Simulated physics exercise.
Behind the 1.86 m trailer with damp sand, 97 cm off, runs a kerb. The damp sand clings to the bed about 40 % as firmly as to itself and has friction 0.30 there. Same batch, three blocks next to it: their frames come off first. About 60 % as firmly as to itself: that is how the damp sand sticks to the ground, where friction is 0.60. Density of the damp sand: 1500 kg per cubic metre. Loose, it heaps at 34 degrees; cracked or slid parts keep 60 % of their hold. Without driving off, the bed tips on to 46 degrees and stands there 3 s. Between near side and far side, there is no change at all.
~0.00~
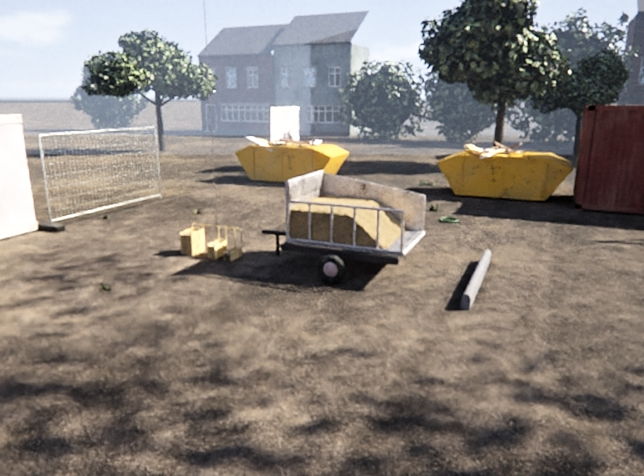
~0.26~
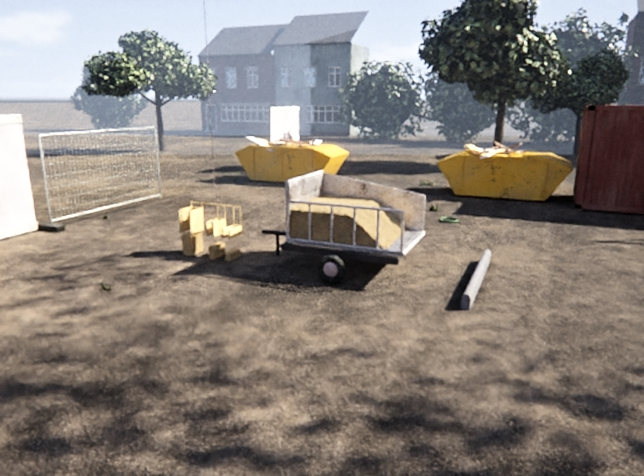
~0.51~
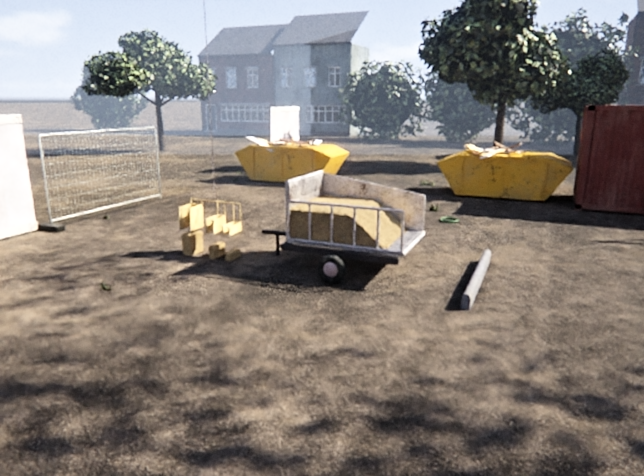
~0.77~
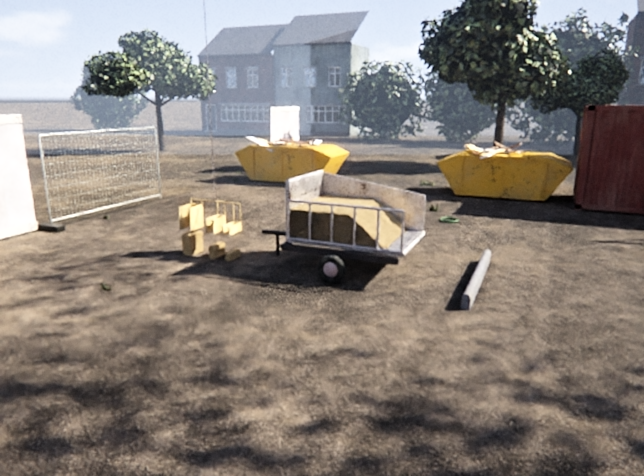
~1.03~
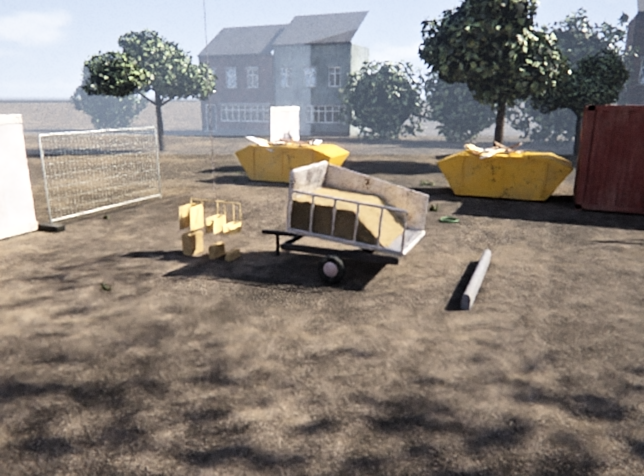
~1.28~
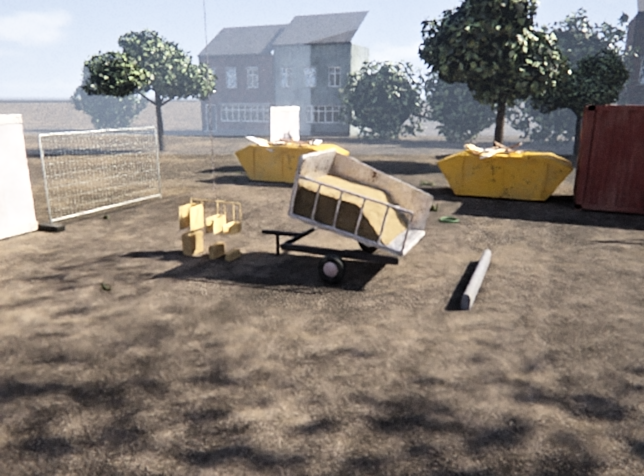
Yellow moulds lift off small blocks, then the sand-laden trailer bed tilts, its left end rising.
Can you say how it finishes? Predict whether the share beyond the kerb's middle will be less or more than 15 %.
My prediction is more.
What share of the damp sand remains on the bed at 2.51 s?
That comes to about 70 per cent.
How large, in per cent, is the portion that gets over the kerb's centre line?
Roughly 22 percent.
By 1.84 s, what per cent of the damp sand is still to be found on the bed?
Near 100 % then.
By 1.84 s, the tilt is 30 degrees, all is on the bed and 0 % past the kerb's middle.
By 2.51 s, the tilt is 46 degrees, 70 % is on the bed and 0 % past the kerb's middle.
By 3.17 s, the tilt is 46 degrees, none is on the bed and 19 % past the kerb's middle.
By 3.83 s, the tilt is 46 degrees, none is on the bed and 21 % past the kerb's middle.
By 5.53 s, at the end, the tilt is 46 degrees, none is on the bed and 21 % past the kerb's middle.
